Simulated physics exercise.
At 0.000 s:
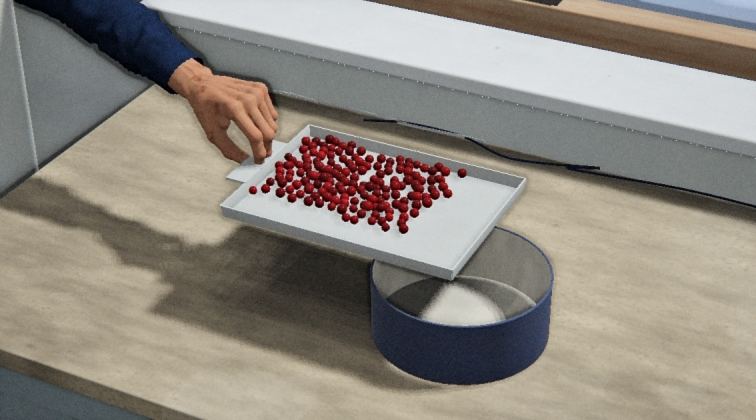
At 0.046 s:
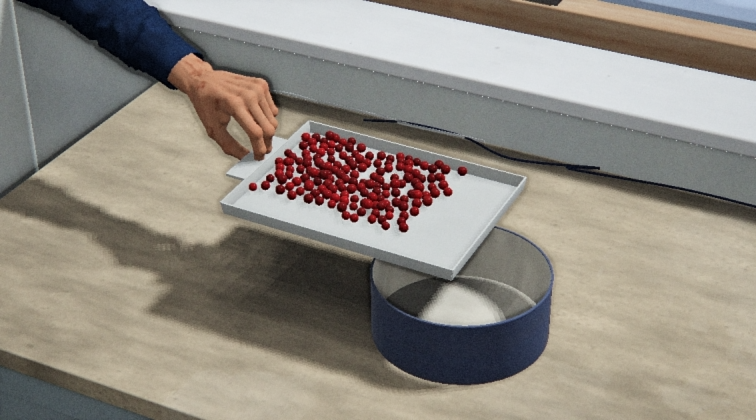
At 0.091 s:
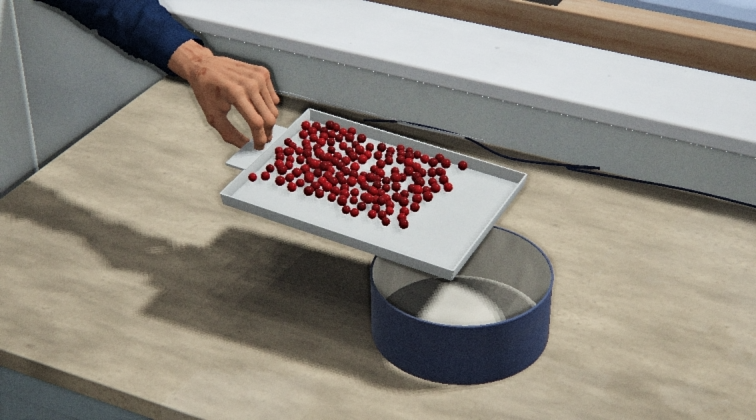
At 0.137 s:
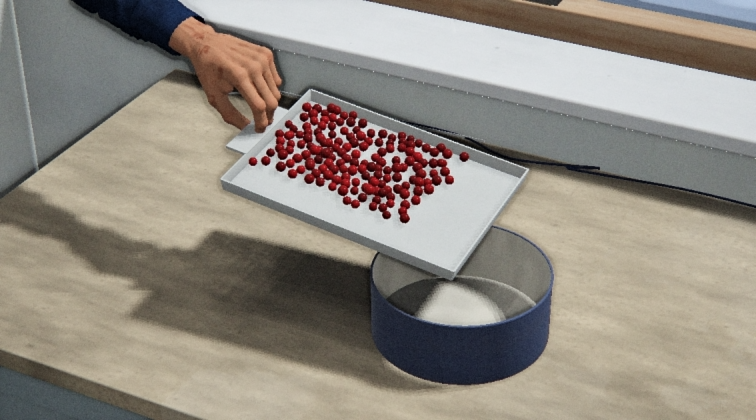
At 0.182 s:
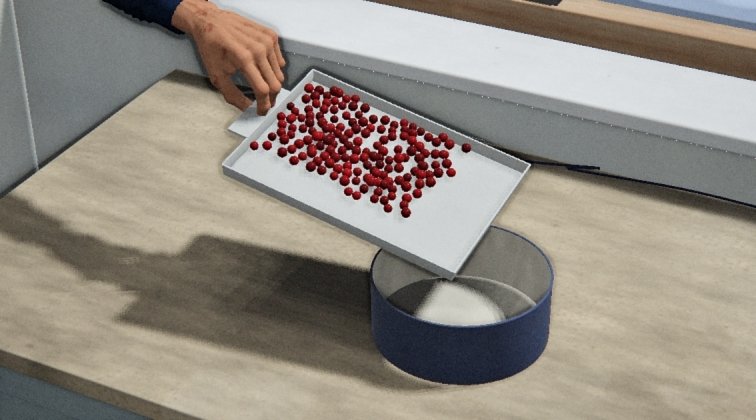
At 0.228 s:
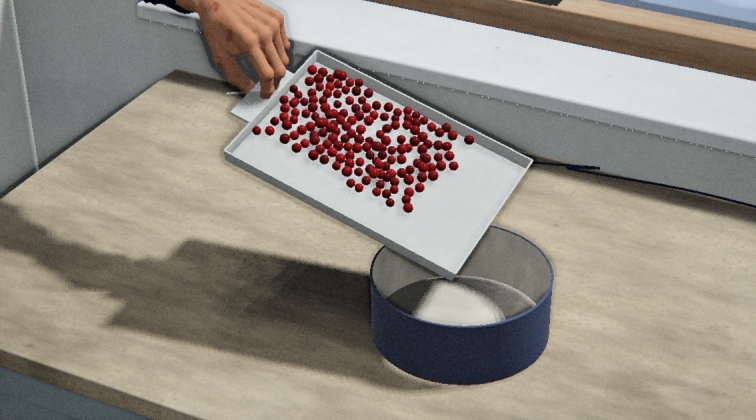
The clip opens on a hand holding the left end of a pale tray scattered with red berries, its right end above a round blue pot on a counter. The hand lifts that end, slowly at first and then faster, steepening the tray's slant toward the pot while the berries stay spread across it.
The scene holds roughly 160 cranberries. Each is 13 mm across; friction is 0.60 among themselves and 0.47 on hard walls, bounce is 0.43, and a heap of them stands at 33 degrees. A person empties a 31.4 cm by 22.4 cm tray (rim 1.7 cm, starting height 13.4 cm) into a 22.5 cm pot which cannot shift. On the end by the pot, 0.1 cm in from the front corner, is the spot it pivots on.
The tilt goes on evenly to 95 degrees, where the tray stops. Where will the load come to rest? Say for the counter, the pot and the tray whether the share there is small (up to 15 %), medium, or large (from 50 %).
Counter: Large. Pot: Medium. Left on the tray: Small.
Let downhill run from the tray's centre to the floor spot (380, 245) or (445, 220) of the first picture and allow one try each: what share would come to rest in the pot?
0 and 65 %.
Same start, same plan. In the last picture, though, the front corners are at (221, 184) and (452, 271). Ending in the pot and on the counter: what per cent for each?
In the pot: 0 per cent; on the counter: 100 per cent.
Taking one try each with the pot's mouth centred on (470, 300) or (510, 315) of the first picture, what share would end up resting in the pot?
95 % and 100 %.
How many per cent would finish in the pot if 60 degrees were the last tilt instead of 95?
Around 20 in a hundred.
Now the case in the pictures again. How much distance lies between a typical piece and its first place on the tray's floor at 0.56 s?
By then it sits near 12 cm from where it began.
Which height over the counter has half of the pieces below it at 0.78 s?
Roughly 16 centimetres, give or take.
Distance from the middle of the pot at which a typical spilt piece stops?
That comes to near 22 cm.
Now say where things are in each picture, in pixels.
In the first picture, tray tilt 0 degrees, front corners at (223, 205) and (452, 268); middle of the pieces at (353, 185); pot at (462, 271).
In the second picture, tray tilt 1 degrees, front corners at (223, 202) and (452, 268); middle of the pieces at (353, 182).
In the third picture, tray tilt 4 degrees, front corners at (223, 193) and (452, 269), lowest corner right front; middle of the pieces at (353, 175).
In the fourth picture, tray tilt 9 degrees, front corners at (224, 178) and (453, 269), lowest corner right front; middle of the pieces at (354, 163).
In the fifth picture, tray tilt 14 degrees, front corners at (225, 164) and (454, 270), lowest corner right front; middle of the pieces at (356, 151).
In the sixth picture, tray tilt 19 degrees, front corners at (227, 150) and (454, 271), lowest corner right front; middle of the pieces at (359, 139); pot at (462, 271). The tray's pace is about 115 degrees a second.
After 0.56 s, tilt 57 degrees; the tray holds 100 %, the pot 0 %.
After 0.78 s, tilt 81 degrees; the tray holds 70 %, the pot 0 %.
After 1.11 s, tilt 95 degrees; the tray holds 5 %, the pot 20 %.
By 2.0 s all is still; counter 70 %, pot 30 %, tray 0 %.
